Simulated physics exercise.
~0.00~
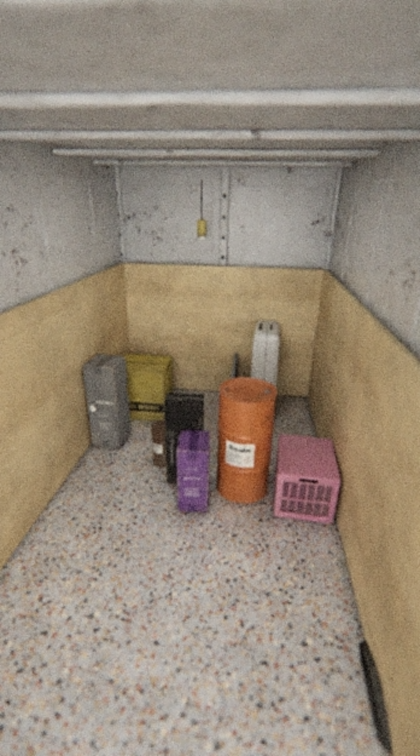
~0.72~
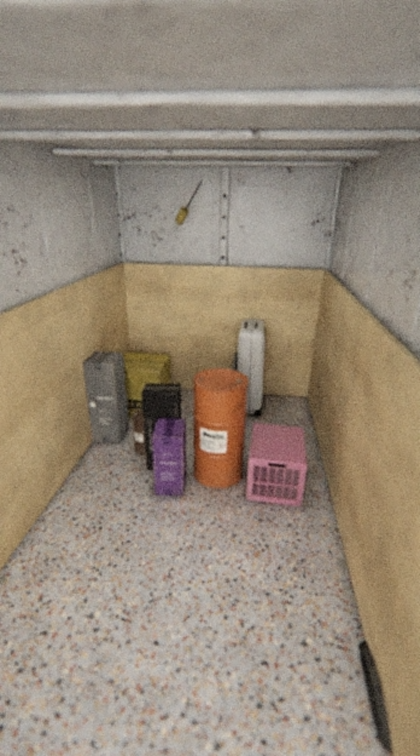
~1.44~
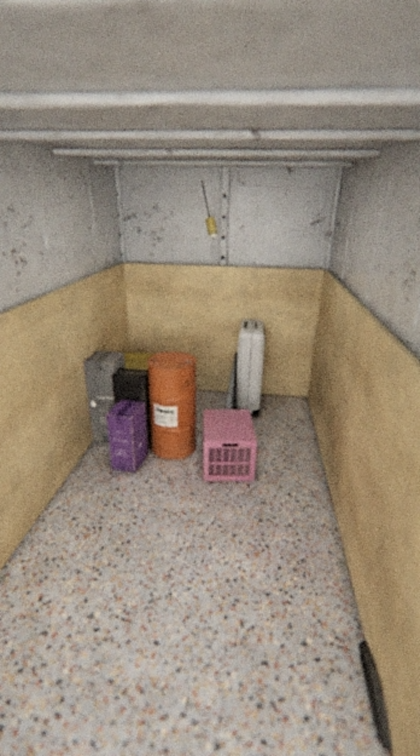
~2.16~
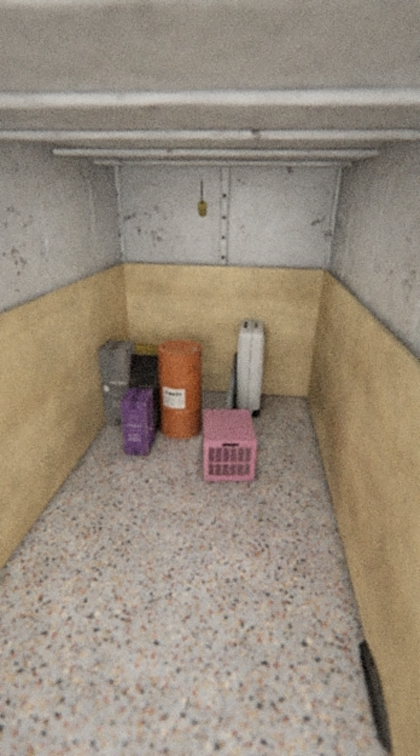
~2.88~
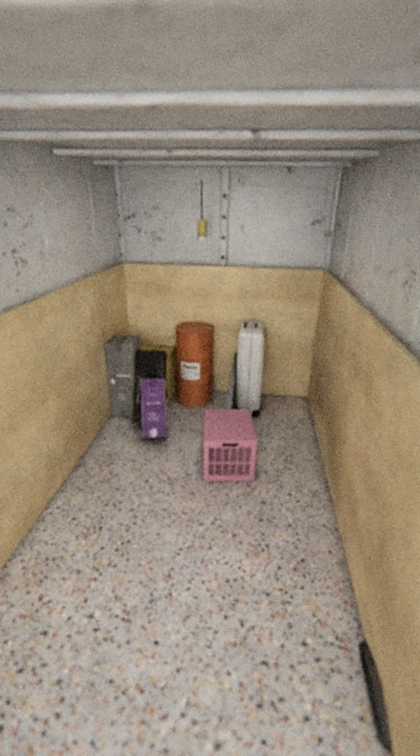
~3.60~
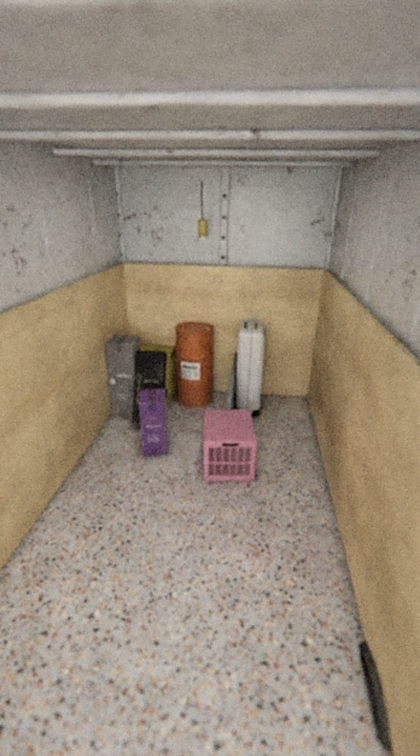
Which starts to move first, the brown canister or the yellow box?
The brown canister starts to move first, shifting left and forward with the nearby load. The yellow box only moves later, as the drum slides on towards the front wall.
Orange drum sliding left with pink chest and boxes in van, then forward to front wall, purple box tilting and settling upright.
